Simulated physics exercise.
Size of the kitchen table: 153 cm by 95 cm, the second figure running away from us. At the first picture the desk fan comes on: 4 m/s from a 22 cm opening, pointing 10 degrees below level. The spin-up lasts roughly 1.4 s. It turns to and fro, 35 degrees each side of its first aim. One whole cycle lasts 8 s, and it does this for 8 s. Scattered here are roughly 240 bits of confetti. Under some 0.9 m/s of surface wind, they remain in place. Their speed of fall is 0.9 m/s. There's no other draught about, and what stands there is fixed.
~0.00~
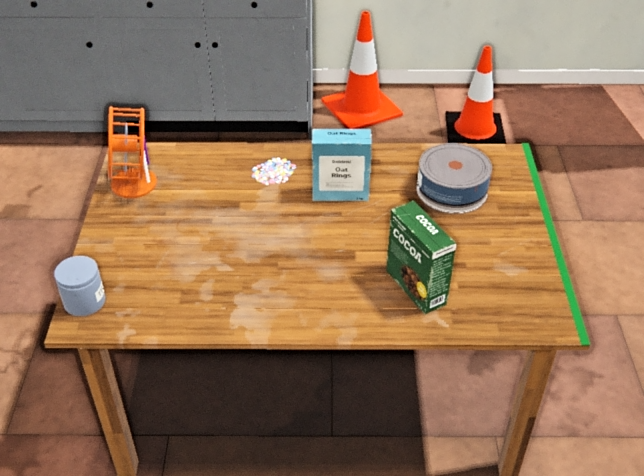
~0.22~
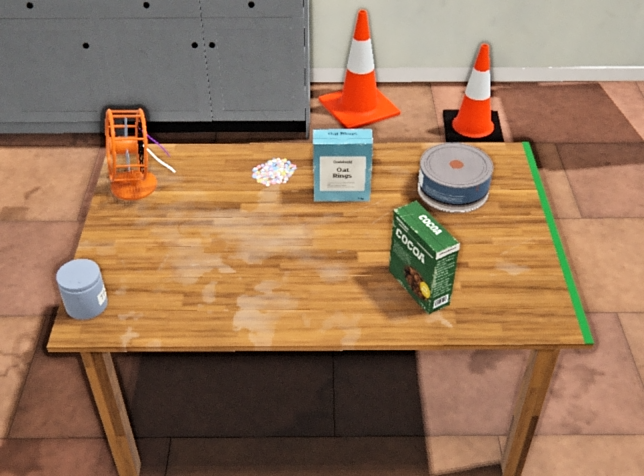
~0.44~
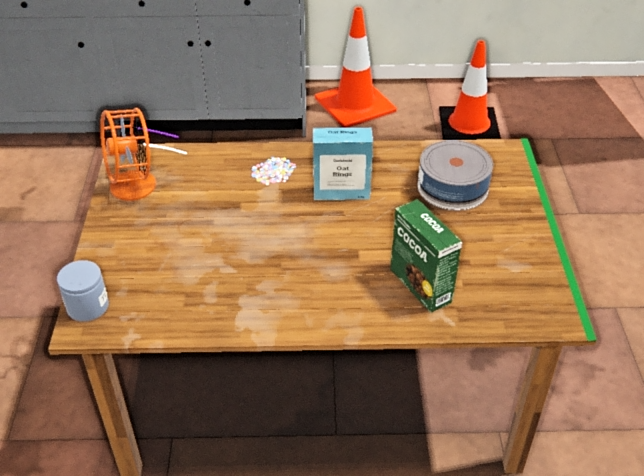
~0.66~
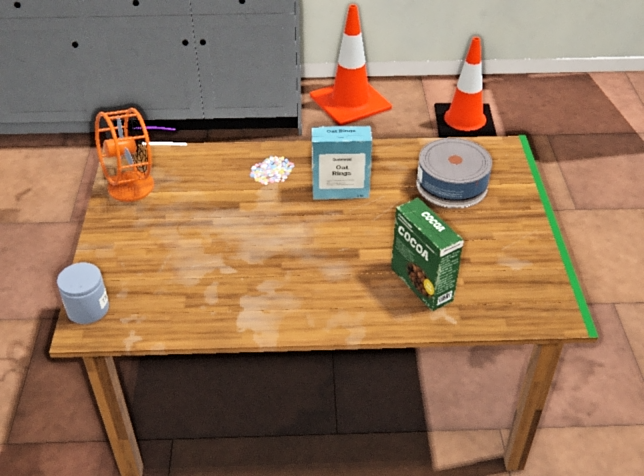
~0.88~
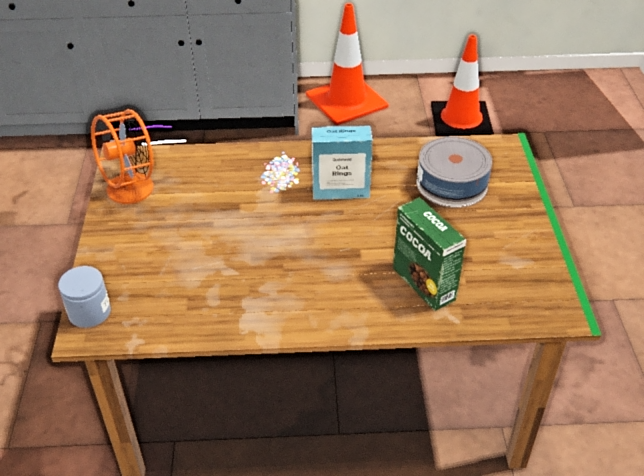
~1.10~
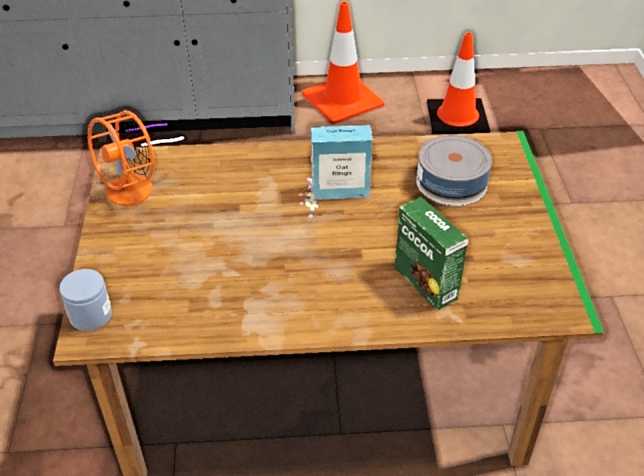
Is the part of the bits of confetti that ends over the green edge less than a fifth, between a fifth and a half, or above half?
Over the green edge: Greater than one half.
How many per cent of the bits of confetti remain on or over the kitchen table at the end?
Around 10 in a hundred remain.
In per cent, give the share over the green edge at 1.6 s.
0 %, roughly.
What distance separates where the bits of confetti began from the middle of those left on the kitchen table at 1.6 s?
Roughly 45 cm.
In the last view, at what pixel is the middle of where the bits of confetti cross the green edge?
Median crossing, approx. (533, 157).
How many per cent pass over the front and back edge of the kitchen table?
About 15 % front, about 15 % back.
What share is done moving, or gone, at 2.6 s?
About 20 per cent.
After 1.6 s, 0 % are over the green edge; the middle of those left on the top is near (401, 175); 6 % are gone or lie where they will stay.
After 2.6 s, 15 % are over the green edge; the middle of those left on the top is near (367, 179); 22 % are gone or lie where they will stay.
After 4.4 s, 20 % are over the green edge; the middle of those left on the top is near (420, 193); 30 % are gone or lie where they will stay.
After 8.0 s, at the end, 65 % are over the green edge.
